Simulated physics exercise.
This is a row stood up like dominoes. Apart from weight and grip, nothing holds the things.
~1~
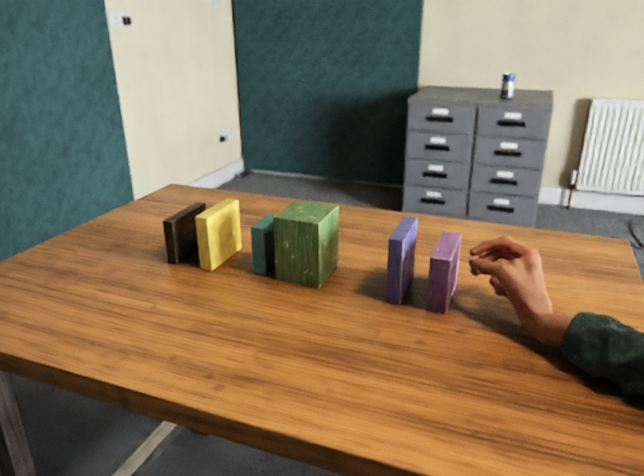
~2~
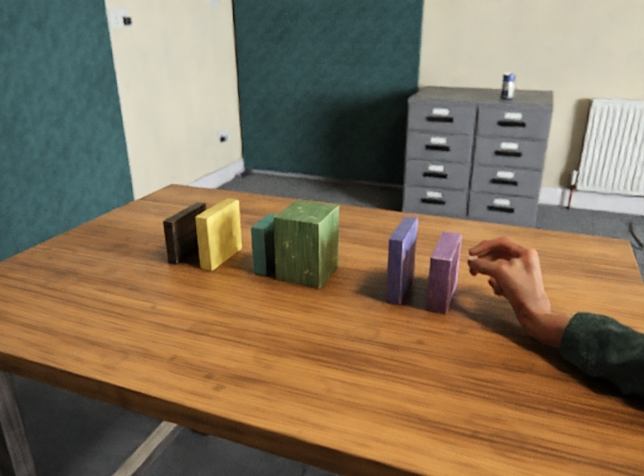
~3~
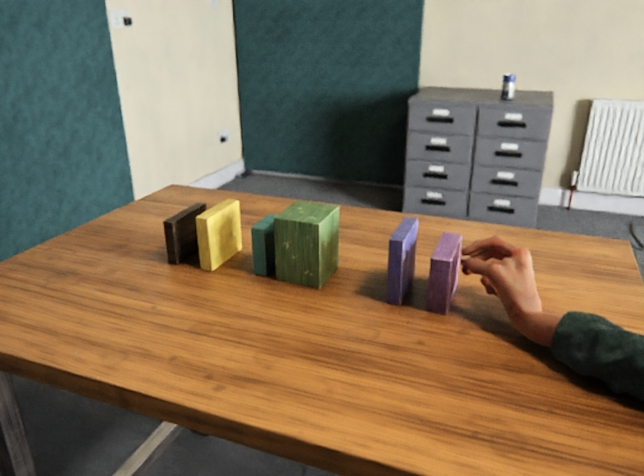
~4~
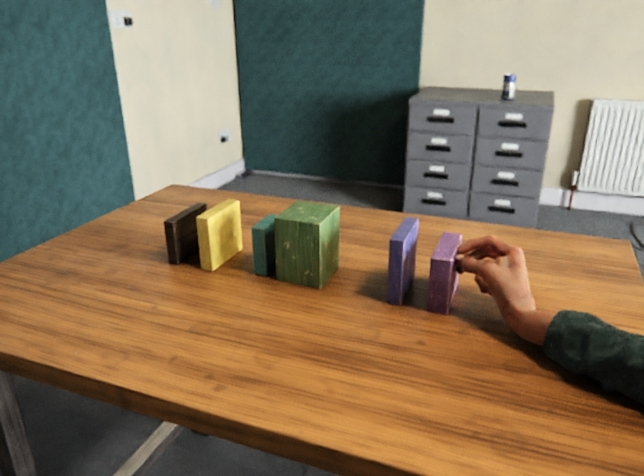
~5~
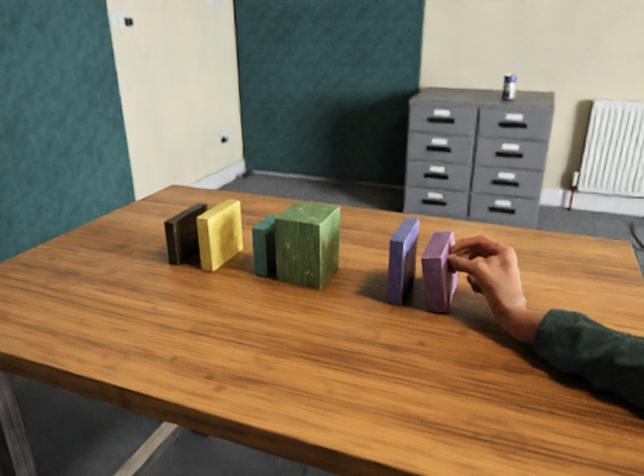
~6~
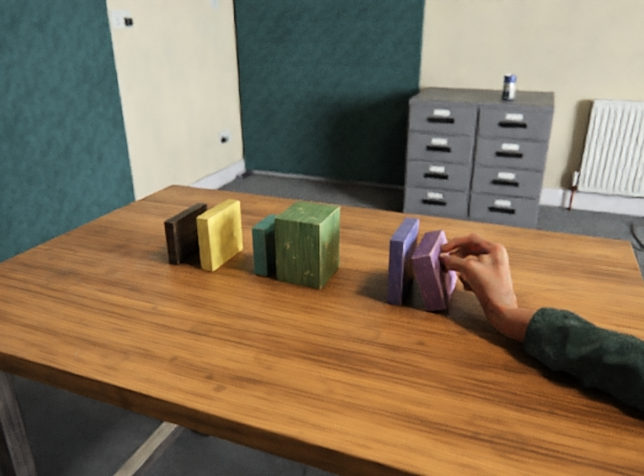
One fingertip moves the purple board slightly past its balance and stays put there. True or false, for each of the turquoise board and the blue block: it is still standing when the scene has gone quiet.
Turquoise board: True; blue block: False.
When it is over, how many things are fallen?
Total count - 2.
Then, 0.20 s later than the last frame, purple board 41° over; blue block tilted by 17° near (393, 258).
Then, 0.40 s later than the last frame, purple board 70° over; blue block on its side near (362, 276).
Then, 0.60 s later than the last frame, turquoise board resting near (270, 245); blue block resting near (360, 275).
When it is over, lying over on the table, blue block; the other 3 as before. End places, in pixels of the last picture, turquoise board near (269, 245), blue block near (361, 277).
